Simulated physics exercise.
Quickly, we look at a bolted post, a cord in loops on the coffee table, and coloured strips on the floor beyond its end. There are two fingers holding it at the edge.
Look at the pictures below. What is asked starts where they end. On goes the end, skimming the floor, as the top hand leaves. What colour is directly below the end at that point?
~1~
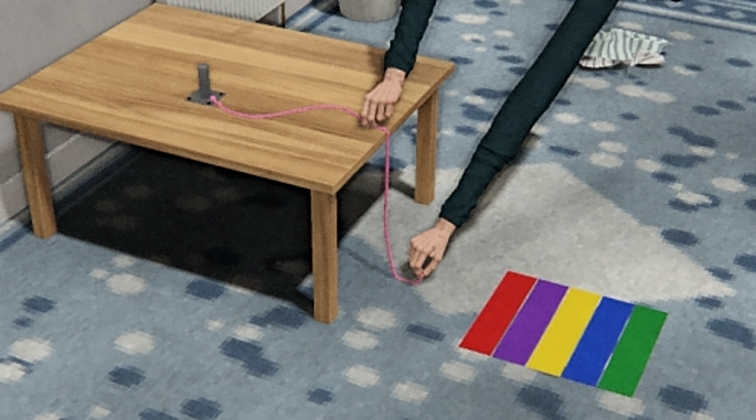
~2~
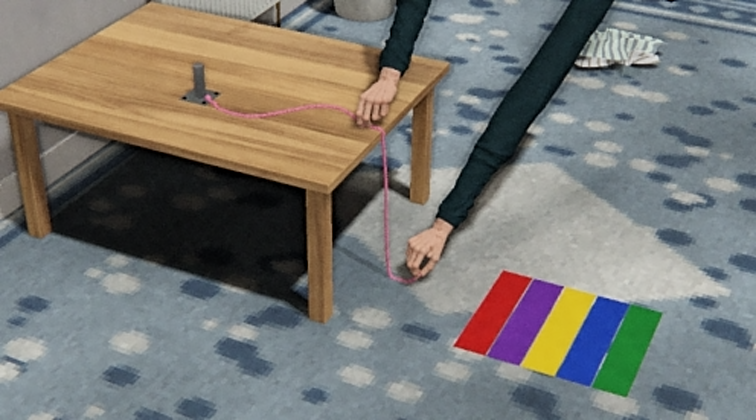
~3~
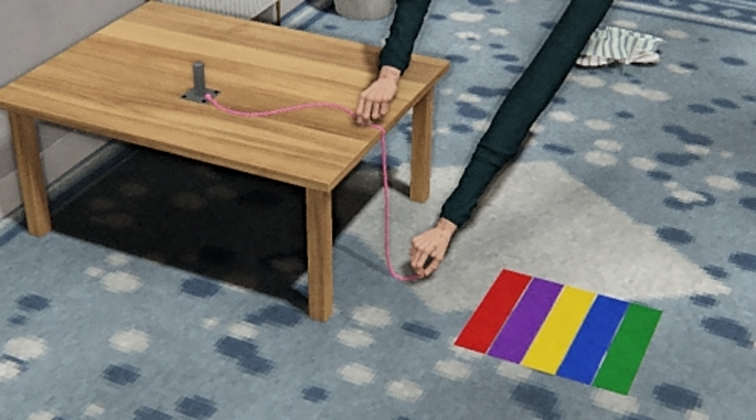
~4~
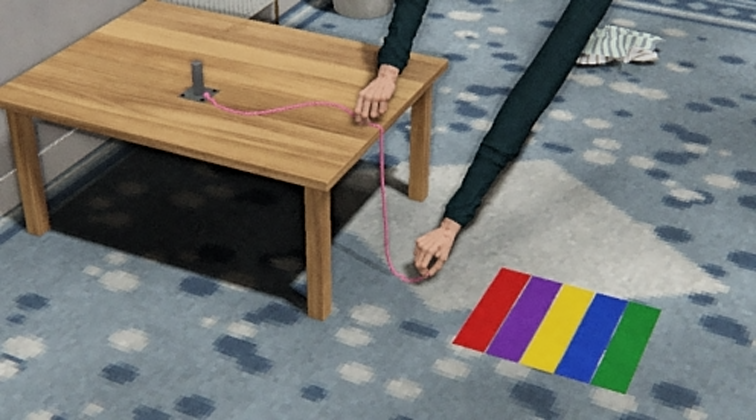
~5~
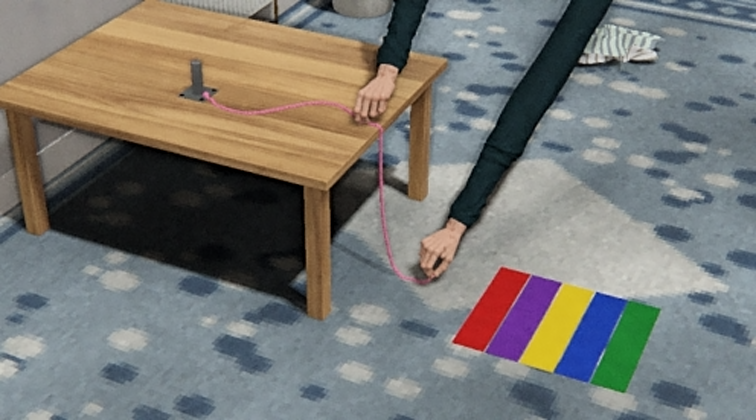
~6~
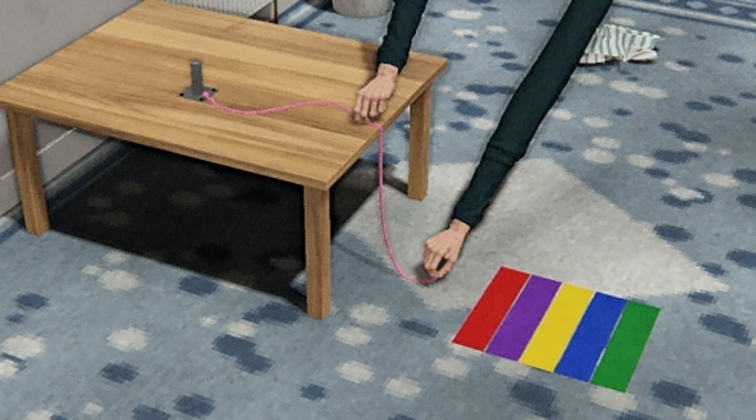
The colour below it is yellow.
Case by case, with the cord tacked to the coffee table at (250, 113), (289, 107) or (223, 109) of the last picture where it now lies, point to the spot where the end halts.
(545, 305), (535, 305), (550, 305).
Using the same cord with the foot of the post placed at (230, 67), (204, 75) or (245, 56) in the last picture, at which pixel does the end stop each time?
Close to (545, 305), (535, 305) and (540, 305) in that order.
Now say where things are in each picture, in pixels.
In the first picture, end (422, 274); red (483, 337); purple (516, 346); yellow (551, 356); blue (586, 366); green (622, 377).
In the second picture, end (420, 275); cord through (222, 110) (283, 112) (345, 111) (383, 146) (386, 204) (388, 263).
In the third picture, end (424, 274).
In the fourth picture, end (428, 274); cord through (221, 107) (282, 110) (343, 108) (381, 143) (384, 201) (389, 261).
In the fifth picture, end (433, 275).
In the sixth picture, end (437, 276); cord through (220, 106) (281, 109) (342, 107) (380, 142) (381, 200) (394, 260).
Soon after, end near (500, 293); over red.
Then, end near (537, 304); over purple.
At full stretch, end near (560, 310); over yellow. The end stops over the yellow strip.
